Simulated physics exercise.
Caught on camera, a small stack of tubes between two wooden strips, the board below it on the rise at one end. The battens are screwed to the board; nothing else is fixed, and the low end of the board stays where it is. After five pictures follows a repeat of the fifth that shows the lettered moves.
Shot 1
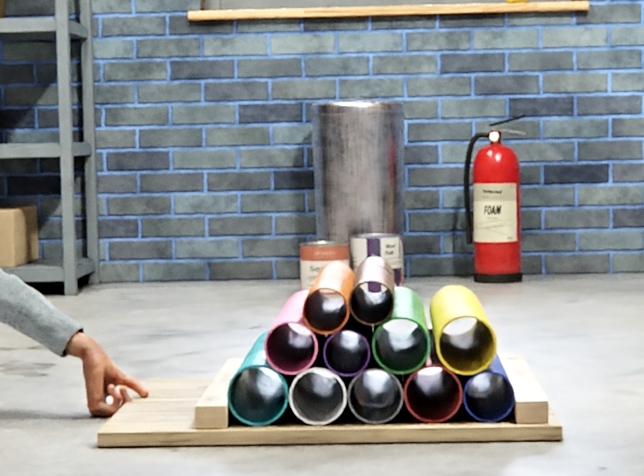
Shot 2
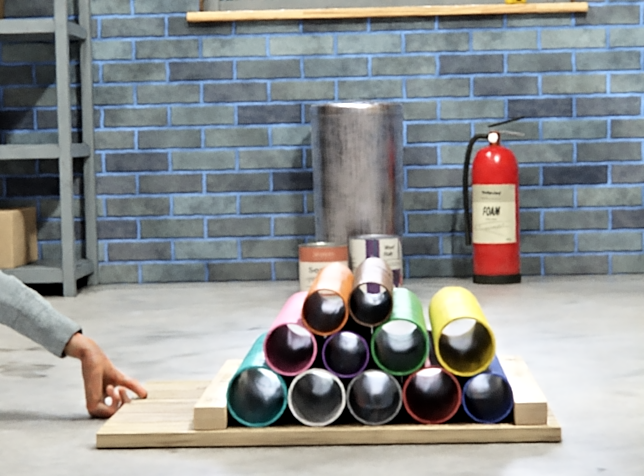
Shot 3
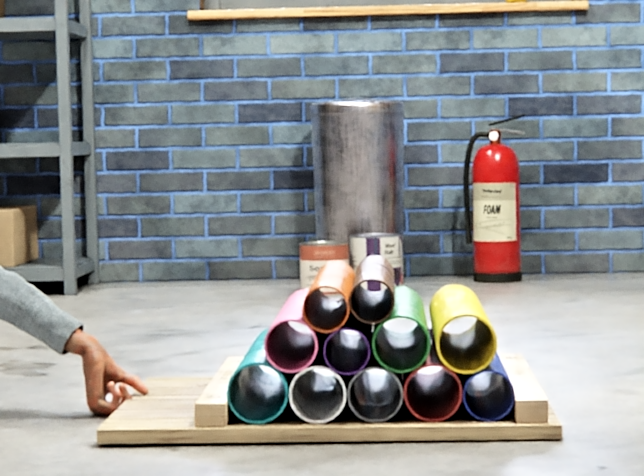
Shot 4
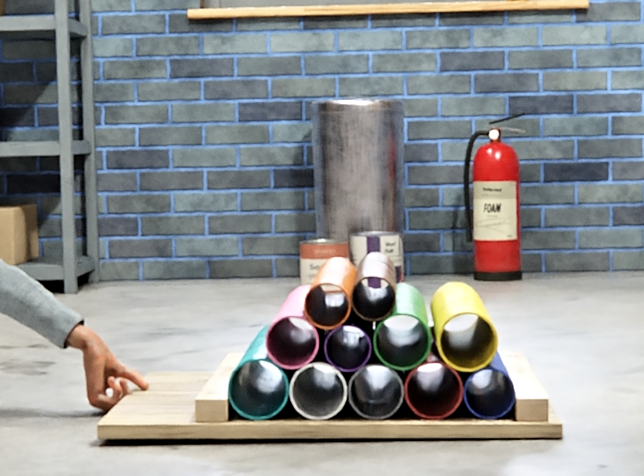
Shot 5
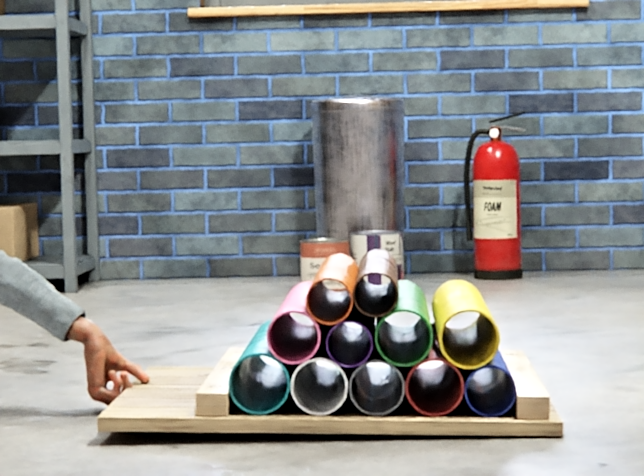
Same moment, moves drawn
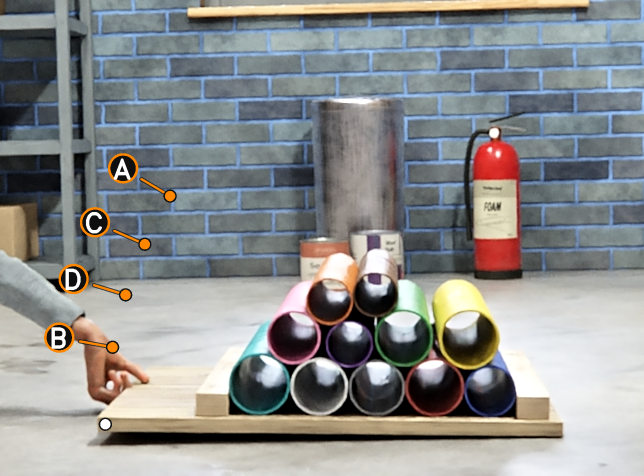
A hand in a grey sleeve holds the left end of a pale wooden board on a concrete floor, seen from the front in a room with a blue-grey brick wall. Colourful tubes, including turquoise, white, red, green and yellow, are stacked between two wooden strips, with a metal cylinder, cans and a red extinguisher behind. The fingers raise the board's left end very slightly, the tubes keeping their arrangement.
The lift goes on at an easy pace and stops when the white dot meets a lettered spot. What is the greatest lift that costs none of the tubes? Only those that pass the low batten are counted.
Mark D is as high as it can go.
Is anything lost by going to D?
At D: No.
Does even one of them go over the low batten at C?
Yes, at C.
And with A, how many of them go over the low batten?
The count is six.
On the marked copy, A at (170, 196); B at (113, 347); C at (145, 244); D at (126, 295); the white dot at (105, 424).
With D. Early on, board at 13°.
Further on, board at 18°.
At the end, board at 18°, none over the low batten.
As for the rest, A six over the low batten; B none over the low batten; C one over the low batten (yellow).
